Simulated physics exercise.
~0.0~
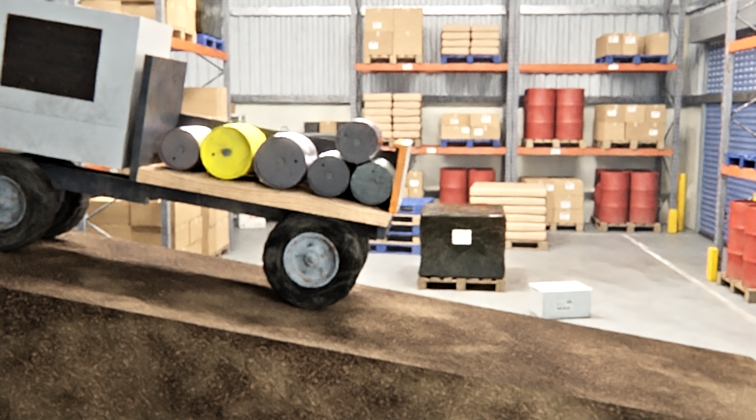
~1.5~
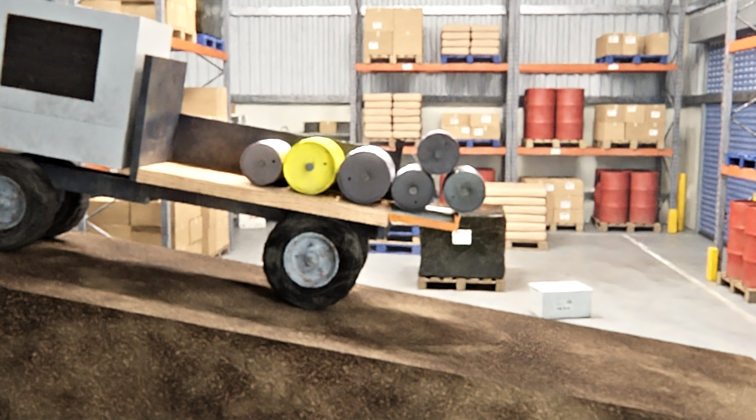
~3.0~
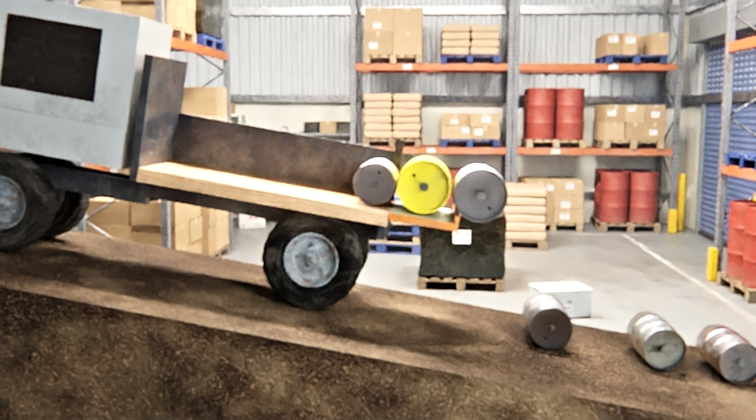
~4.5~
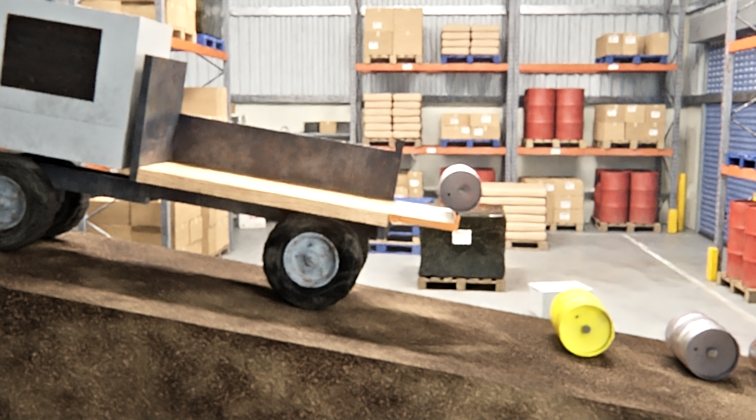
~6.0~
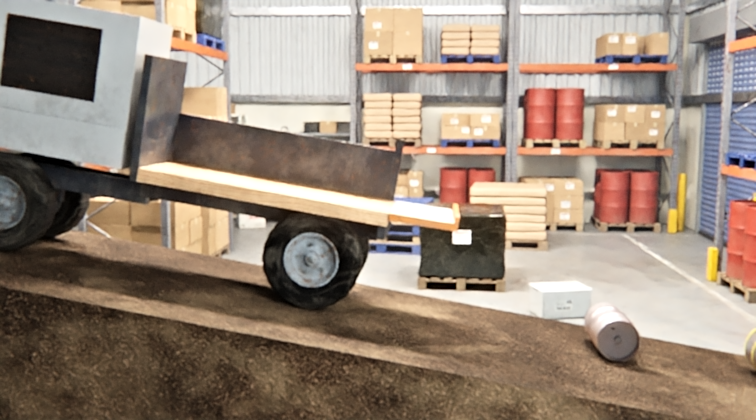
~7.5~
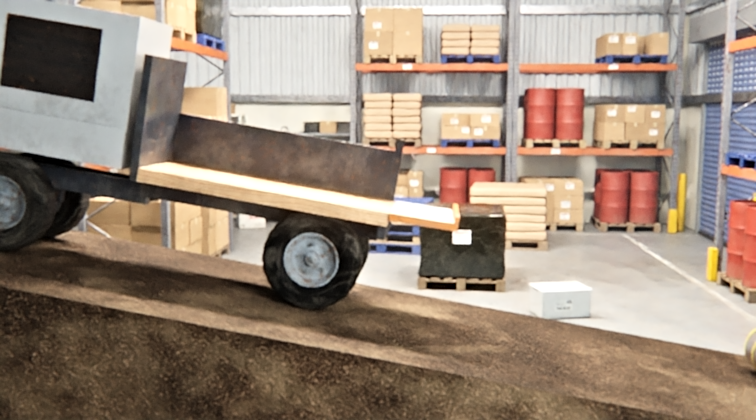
A parked pick-up's tailgate drops open, and six kegs roll off rightward down the slope.
